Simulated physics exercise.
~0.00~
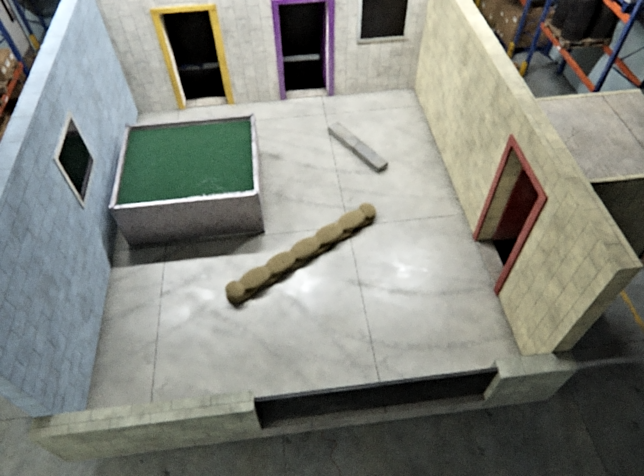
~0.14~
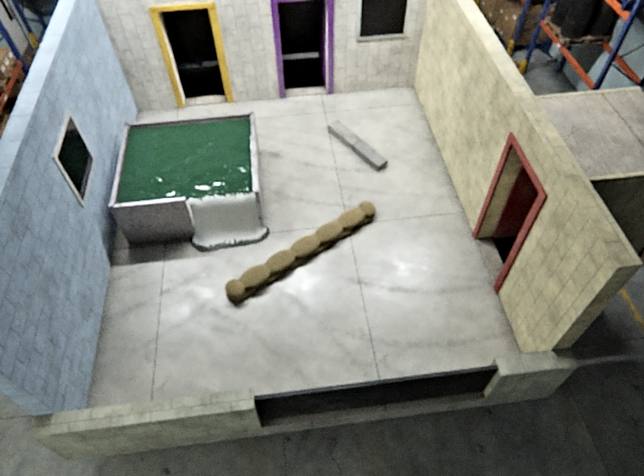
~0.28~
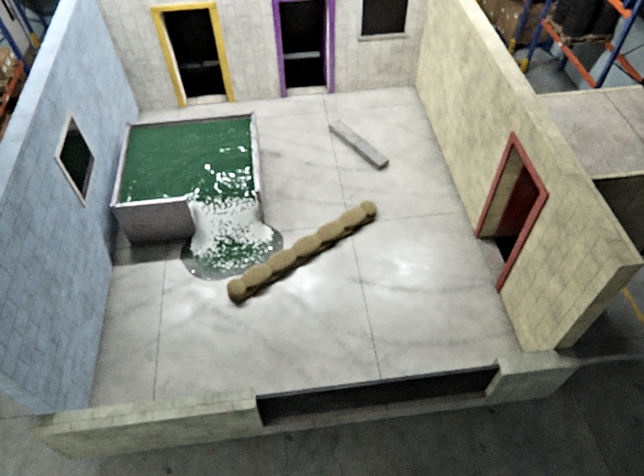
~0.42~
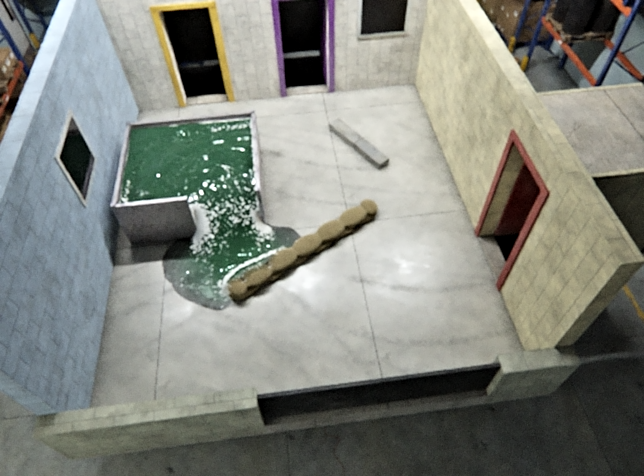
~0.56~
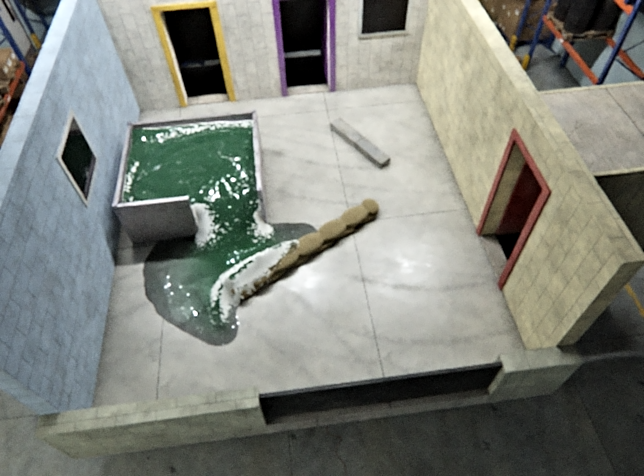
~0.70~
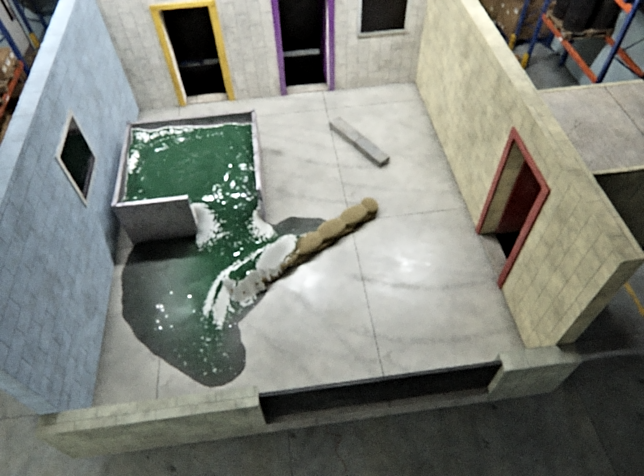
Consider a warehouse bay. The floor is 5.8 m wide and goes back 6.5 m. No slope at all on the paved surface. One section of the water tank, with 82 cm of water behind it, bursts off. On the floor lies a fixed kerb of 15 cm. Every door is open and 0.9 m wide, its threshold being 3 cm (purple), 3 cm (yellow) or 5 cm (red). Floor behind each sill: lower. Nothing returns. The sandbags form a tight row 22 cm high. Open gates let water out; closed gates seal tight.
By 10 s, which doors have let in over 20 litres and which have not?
The purple door has let in over 20 litres. The yellow door has let in over 20 litres. The red door has let in over 20 litres.
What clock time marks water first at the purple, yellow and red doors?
Purple at 3.2 s, yellow at 4.5 s, red at 2.6 s.
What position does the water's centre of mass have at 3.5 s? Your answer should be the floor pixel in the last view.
Its balance point sits around (237, 259).
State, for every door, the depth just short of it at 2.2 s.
Depths in cm: Purple 0, yellow 0, red 0.
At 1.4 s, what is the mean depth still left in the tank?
54 cm.
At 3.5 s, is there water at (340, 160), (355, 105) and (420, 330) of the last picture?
In turn: Flooded, dry, under water.
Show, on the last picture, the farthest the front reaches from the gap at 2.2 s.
About pixel (472, 363).
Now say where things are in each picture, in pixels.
In the first frame, the water tank at (189, 161) is whole and still, 82 cm deep.
In the second frame, water pours out at (227, 220) and has run 0.6 m, to (263, 236); deepest outside 30 cm, 82 cm at the water tank's back.
In the third frame, water pours out at (229, 221) and has run 0.9 m, to (201, 273); deepest outside 46 cm, 82 cm at the water tank's back.
In the fourth frame, water pours out at (229, 221) and has run 1.4 m, to (213, 304); deepest outside 43 cm, 80 cm at the water tank's back.
In the fifth frame, water pours out at (231, 220) and has run 2.0 m, to (222, 340); deepest outside 45 cm, 71 cm at the water tank's back.
In the sixth frame, water pours out at (230, 219) and has run 2.6 m, to (204, 378); deepest outside 47 cm, 70 cm at the water tank's back.
After 1.4 s water covers 30 % of the floor and is deepest (60 cm) near (89, 430); purple door not reached, yellow door not reached, red door not reached.
After 2.2 s water covers 50 % of the floor and is deepest (44 cm) near (264, 267); purple door not reached, yellow door not reached, red door not reached.
After 3.5 s water covers 60 % of the floor and is deepest (33 cm) near (264, 267); purple door 1 cm at the sill, 0 L in, yellow door not reached, red door 7 cm at the sill, 0 L in.
After 6.0 s water covers 85 % of the floor and is deepest (20 cm) near (253, 268); purple door 5 cm at the sill, 9 L in, yellow door 6 cm at the sill, 1 L in, red door 13 cm at the sill, 28 L in.
After 10.0 s water covers 95 % of the floor and is deepest (14 cm) near (139, 115); purple door 7 cm at the sill, 47 L in, yellow door 9 cm at the sill, 44 L in, red door 9 cm at the sill, 100 L in.
